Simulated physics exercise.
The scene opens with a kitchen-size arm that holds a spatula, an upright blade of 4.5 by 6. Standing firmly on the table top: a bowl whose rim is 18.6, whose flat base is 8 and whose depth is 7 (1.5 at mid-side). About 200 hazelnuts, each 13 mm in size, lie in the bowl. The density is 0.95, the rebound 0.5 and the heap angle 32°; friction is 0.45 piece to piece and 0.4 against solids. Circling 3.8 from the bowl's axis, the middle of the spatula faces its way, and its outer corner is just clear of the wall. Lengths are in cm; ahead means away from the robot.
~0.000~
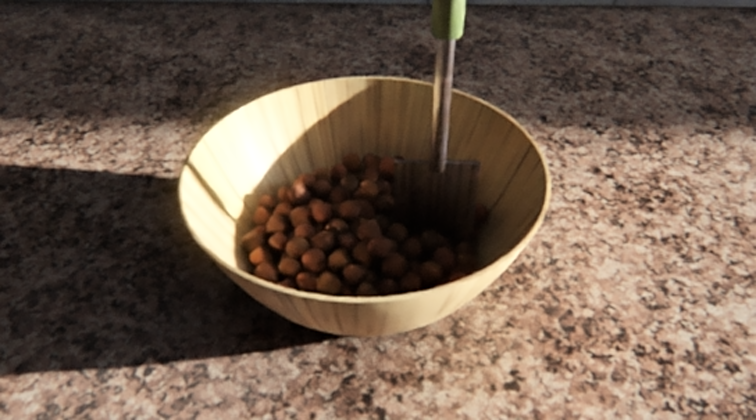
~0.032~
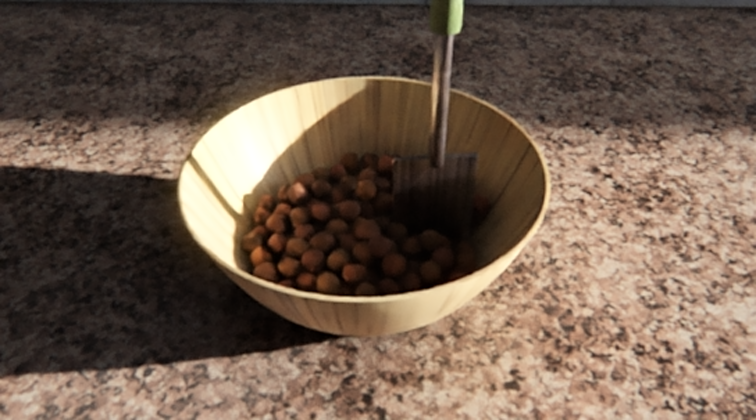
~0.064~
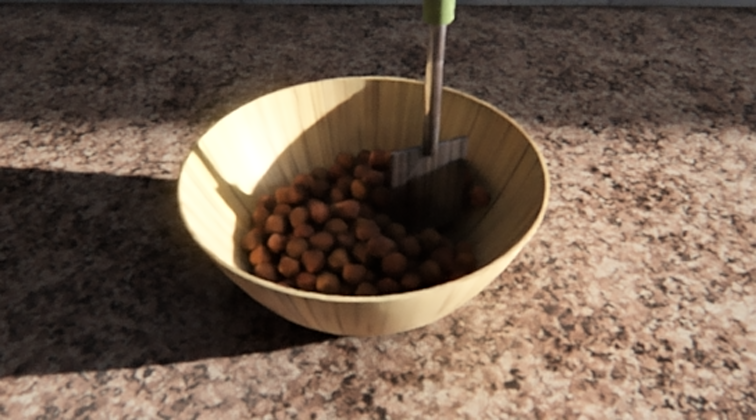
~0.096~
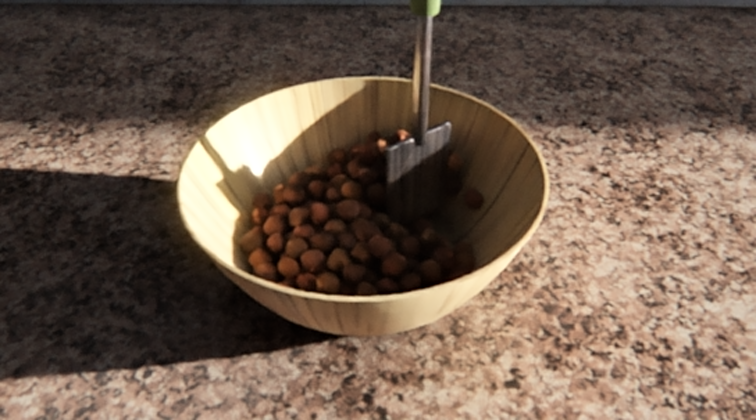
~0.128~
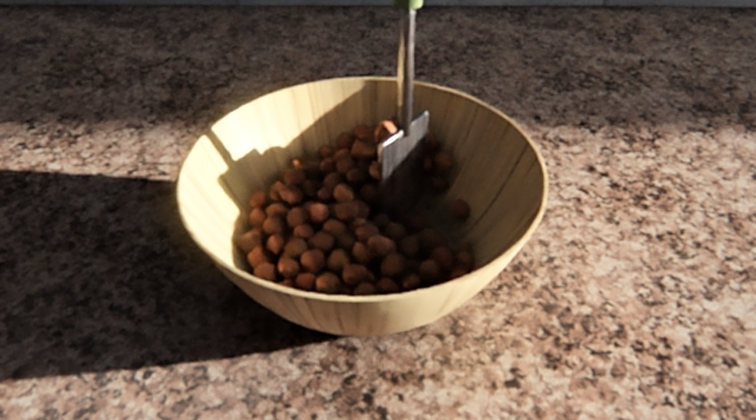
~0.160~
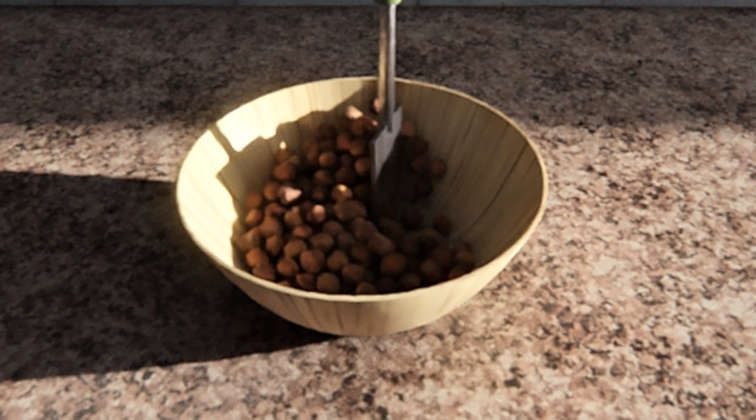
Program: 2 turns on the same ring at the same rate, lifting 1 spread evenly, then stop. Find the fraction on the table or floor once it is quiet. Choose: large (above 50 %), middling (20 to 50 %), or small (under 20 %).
Small.
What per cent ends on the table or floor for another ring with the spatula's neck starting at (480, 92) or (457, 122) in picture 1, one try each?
First try about 0 per cent, second try about 5 per cent.
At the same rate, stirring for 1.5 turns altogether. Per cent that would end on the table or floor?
It would be near 0 per cent.
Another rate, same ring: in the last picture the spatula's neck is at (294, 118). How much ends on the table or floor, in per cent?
Some 30 per cent.
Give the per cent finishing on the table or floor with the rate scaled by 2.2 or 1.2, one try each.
I'd expect about 30 per cent, then about 0 per cent.
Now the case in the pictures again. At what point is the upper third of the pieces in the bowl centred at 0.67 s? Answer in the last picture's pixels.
About pixel (466, 212).
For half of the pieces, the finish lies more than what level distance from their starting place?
Something like 8 centimetres, give or take.
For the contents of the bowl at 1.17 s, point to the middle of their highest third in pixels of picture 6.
Centre estimate: (299, 265).
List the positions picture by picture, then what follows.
In the first picture, the spatula neck at (439, 137), 0° round; upper third of the load around (363, 214), from x 255 to 480, top at y 160; 200 in the bowl.
In the second picture, the spatula neck at (438, 132), 7° round; upper third of the load around (363, 212), from x 255 to 480, top at y 160.
In the third picture, the spatula neck at (431, 121), 22° round; upper third of the load around (365, 198), from x 250 to 480, top at y 160.
In the fourth picture, the spatula neck at (420, 111), 38° round; upper third of the load around (362, 193), from x 250 to 475, top at y 135.
In the fifth picture, the spatula neck at (405, 104), 54° round; upper third of the load around (357, 185), from x 250 to 465, top at y 125.
In the sixth picture, the spatula neck at (387, 99), 71° round; upper third of the load around (345, 174), from x 250 to 465, top at y 105; 200 in the bowl.
After 0.67 s, 326° round, highest piece 8 above the table; 200 in the bowl.
After 1.17 s, 222° round, highest piece 8 above the table; 200 in the bowl.
After 1.63 s, 0° round, highest piece 6 above the table; 199 in the bowl, 1 on the table or floor.
After 2.33 s, 0° round, highest piece 6 above the table; 199 in the bowl, 1 on the table or floor.
In the end, 199 in the bowl, 1 on the table or floor. That is 0 % on the table or floor.
